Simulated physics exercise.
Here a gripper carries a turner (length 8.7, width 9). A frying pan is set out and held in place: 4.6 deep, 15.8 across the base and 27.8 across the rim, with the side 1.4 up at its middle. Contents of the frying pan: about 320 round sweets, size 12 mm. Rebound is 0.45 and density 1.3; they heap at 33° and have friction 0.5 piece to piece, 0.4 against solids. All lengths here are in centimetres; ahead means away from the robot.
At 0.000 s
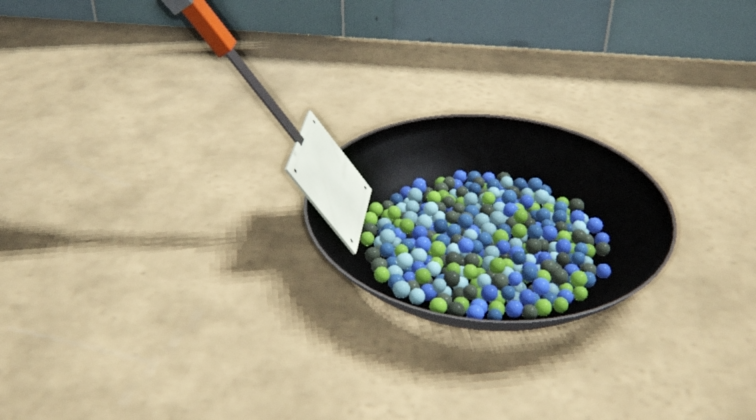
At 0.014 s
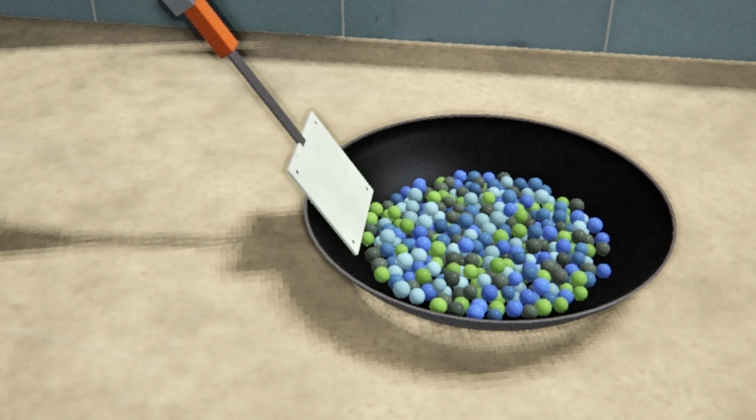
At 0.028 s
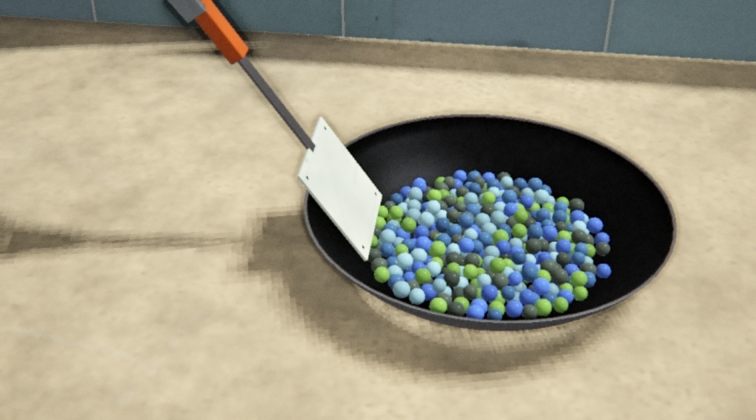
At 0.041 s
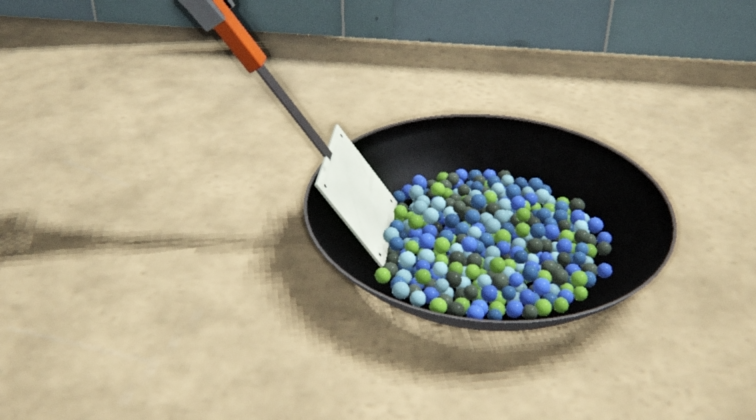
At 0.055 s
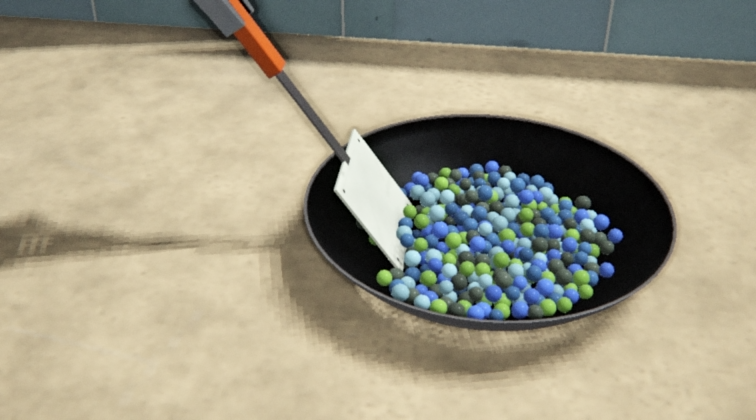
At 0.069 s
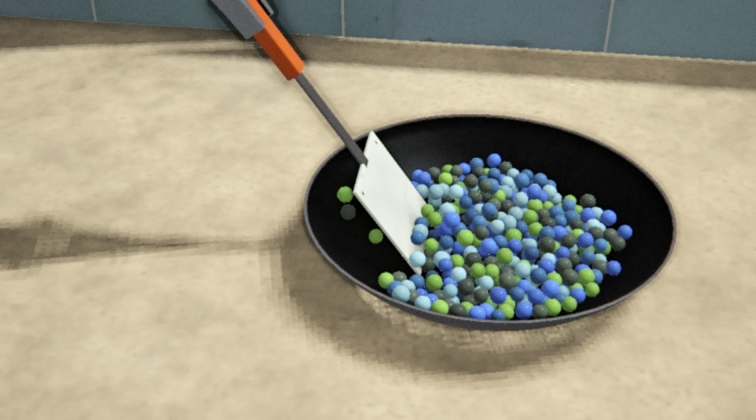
At first, a white turner with an orange handle rests at the left side of a black frying pan holding many blue, green and dark round sweets. The turner then slides rightward into the sweets, pushing them into a slightly higher heap, while a few end up behind its blade on the left.
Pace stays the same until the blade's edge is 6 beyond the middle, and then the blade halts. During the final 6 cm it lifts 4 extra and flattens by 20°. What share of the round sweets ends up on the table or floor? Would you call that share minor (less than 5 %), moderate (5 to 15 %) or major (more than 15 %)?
I would call it moderate.
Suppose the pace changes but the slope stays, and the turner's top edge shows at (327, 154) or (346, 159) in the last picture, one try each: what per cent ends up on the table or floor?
0 % and 0 %.
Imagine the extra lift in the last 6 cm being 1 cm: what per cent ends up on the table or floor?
Some 5 in a hundred.
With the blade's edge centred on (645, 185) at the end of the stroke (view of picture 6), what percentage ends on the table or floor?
About 35 per cent.
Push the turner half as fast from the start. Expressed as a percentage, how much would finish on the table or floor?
Estimate: Near 0 %.
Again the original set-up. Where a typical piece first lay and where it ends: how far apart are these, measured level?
Somewhere around 4 centimetres, I'd say.
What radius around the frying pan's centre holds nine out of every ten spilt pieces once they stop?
About 55 cm.
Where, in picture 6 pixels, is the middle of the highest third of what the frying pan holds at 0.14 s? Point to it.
Roughly pixel (542, 226).
By 0.10 s, sloping 55°, highest piece 8 above the table; 319 in the frying pan.
By 0.14 s, sloping 48°, highest piece 10 above the table; 317 in the frying pan, 2 on the blade or in flight.
By 0.35 s, sloping 35°, highest piece 5 above the table; 295 in the frying pan, 24 on the table or floor.
By 1.40 s, sloping 35°, highest piece 4 above the table; 295 in the frying pan, 24 on the table or floor.
Final count, 295 in the frying pan, 24 on the table or floor. That is 8 % on the table or floor.
